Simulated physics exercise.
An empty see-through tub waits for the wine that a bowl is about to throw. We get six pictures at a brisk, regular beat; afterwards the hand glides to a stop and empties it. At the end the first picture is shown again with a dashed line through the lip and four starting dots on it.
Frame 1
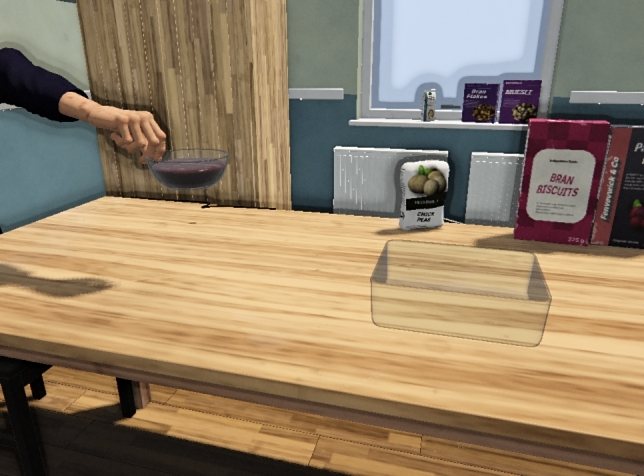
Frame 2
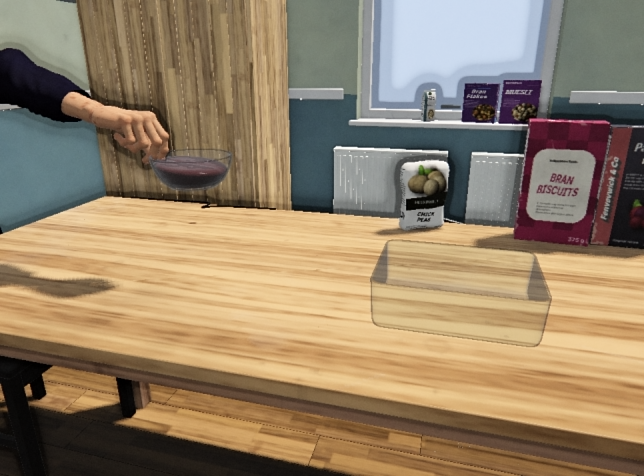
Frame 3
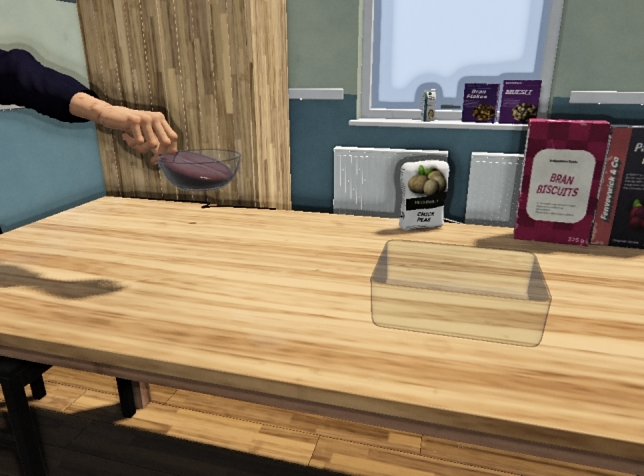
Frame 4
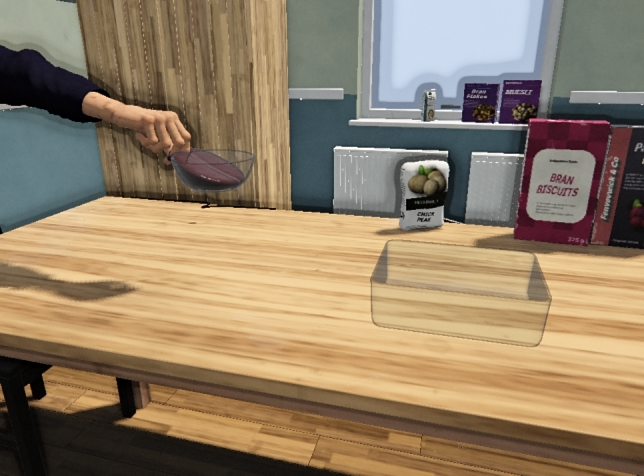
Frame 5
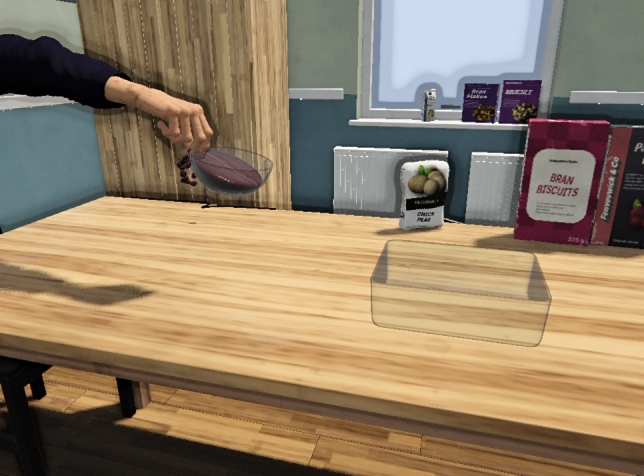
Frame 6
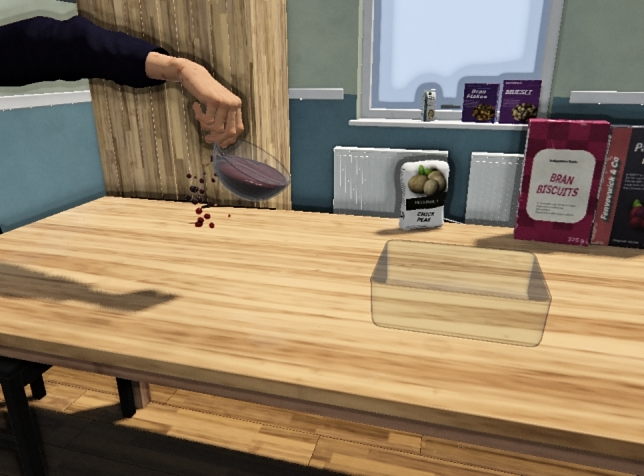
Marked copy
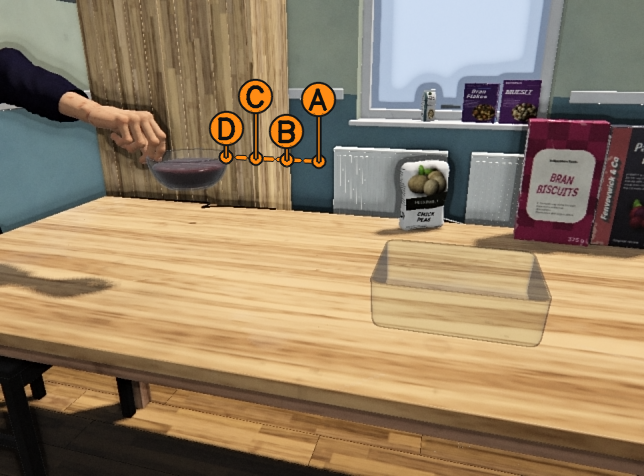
A hand reaching in from the left holds a clear bowl of dark red contents above a pale wooden table, seen from a fixed, slightly raised view in a blue-walled room. An empty see-through tub sits right of centre, with a white packet and pink-red boxes behind it. The hand moves the bowl rightward, then tilts it, and dark red drops fall from its left side.
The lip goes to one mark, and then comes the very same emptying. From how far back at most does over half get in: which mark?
It is C.
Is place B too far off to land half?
No, not at all.
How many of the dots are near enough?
Three of the four.
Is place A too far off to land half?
No, not at all.
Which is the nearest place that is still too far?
That would be D.
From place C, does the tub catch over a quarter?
Yes, clearly.
On the marked copy, A at (318, 161); B at (286, 159); C at (255, 158); D at (226, 156).
Choosing A, about 63 % lands in the tub, 9 % falls short and 28 % goes beside or beyond.
Choosing B, about 69 % lands in the tub, 7 % falls short and 24 % goes beside or beyond.
Choosing C, about 67 % lands in the tub, 19 % falls short and 14 % goes beside or beyond.
Choosing D, about 16 % lands in the tub, 79 % falls short and 6 % goes beside or beyond.
